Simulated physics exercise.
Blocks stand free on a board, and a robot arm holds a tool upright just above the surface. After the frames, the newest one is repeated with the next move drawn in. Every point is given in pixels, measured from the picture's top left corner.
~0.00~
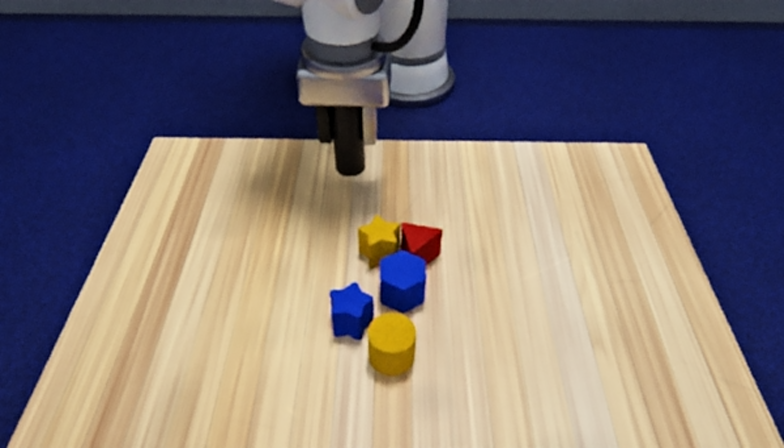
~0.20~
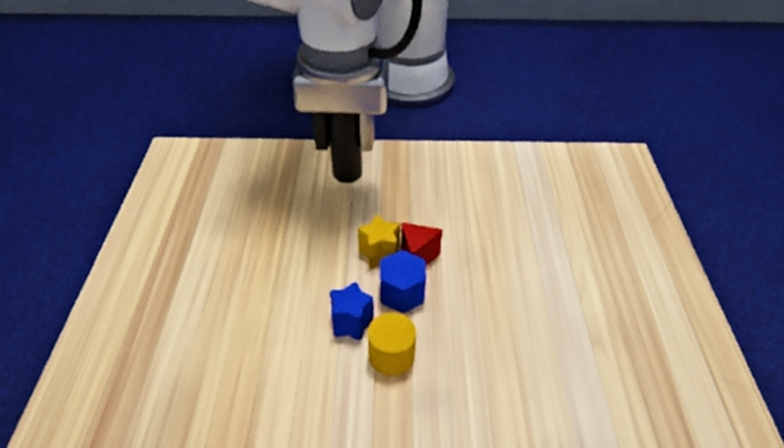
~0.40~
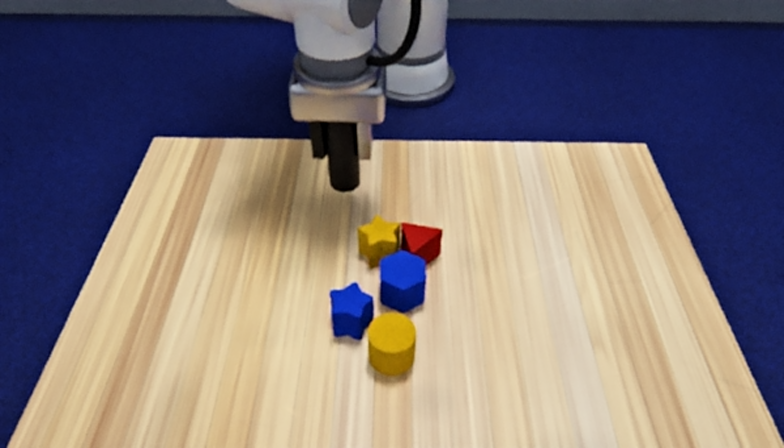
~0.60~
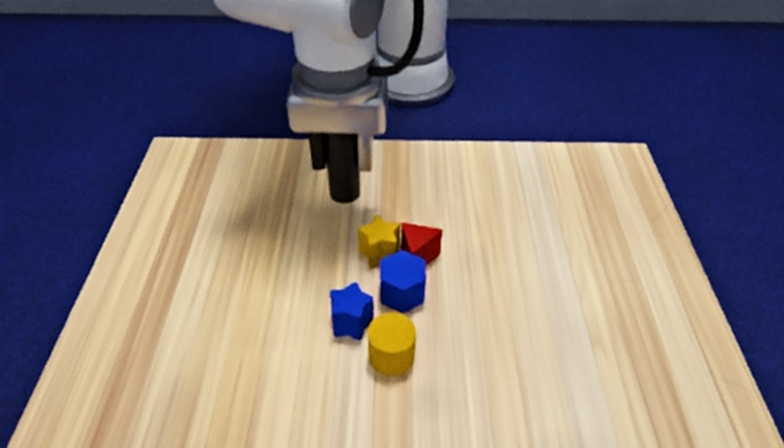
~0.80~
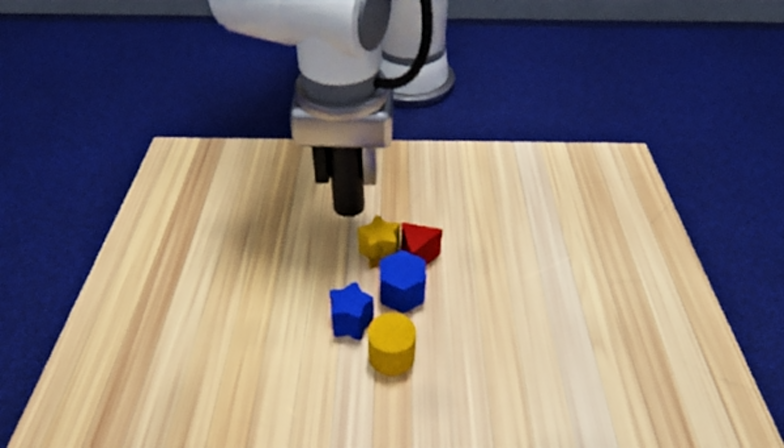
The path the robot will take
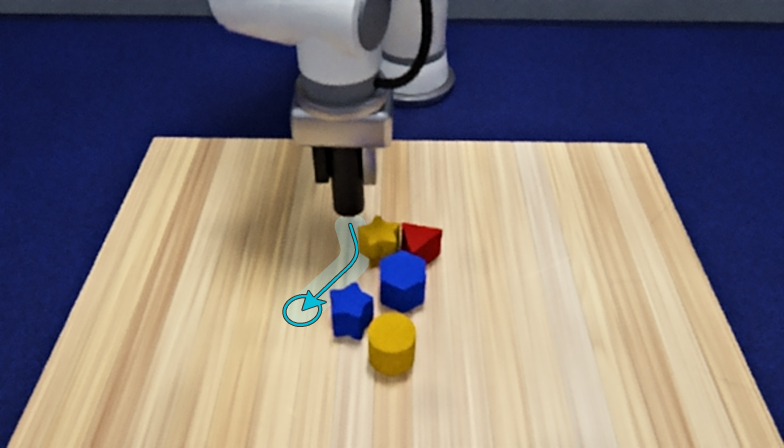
A robot arm holding a dark upright tool moved slowly forward over the wooden board, drawing a little closer to the yellow star, while the red, blue and yellow blocks all stayed still.
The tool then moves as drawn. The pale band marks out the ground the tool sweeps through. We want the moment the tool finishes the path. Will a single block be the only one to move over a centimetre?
Yes
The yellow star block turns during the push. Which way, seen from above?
From overhead, the rotation is counterclockwise.
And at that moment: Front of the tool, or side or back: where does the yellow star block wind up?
The tool should slip past it.
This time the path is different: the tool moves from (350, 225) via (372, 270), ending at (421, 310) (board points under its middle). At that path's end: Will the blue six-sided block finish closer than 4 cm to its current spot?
No, that is not what happens.
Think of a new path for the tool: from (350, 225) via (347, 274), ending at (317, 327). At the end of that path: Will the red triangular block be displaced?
My answer is no.
The line goes from (350, 225) over (356, 254) and (333, 282) to (302, 310).
The first path, step by step. One third of the way, tool at (355, 237); yellow star block at (385, 238), turned 25° anticlockwise.
Two thirds of the way, tool at (331, 264); yellow star block at (383, 240), turned 40° anticlockwise.
At the end, tool at (299, 292); blue star block unmoved; yellow star block at (383, 240), turned 40° anticlockwise.
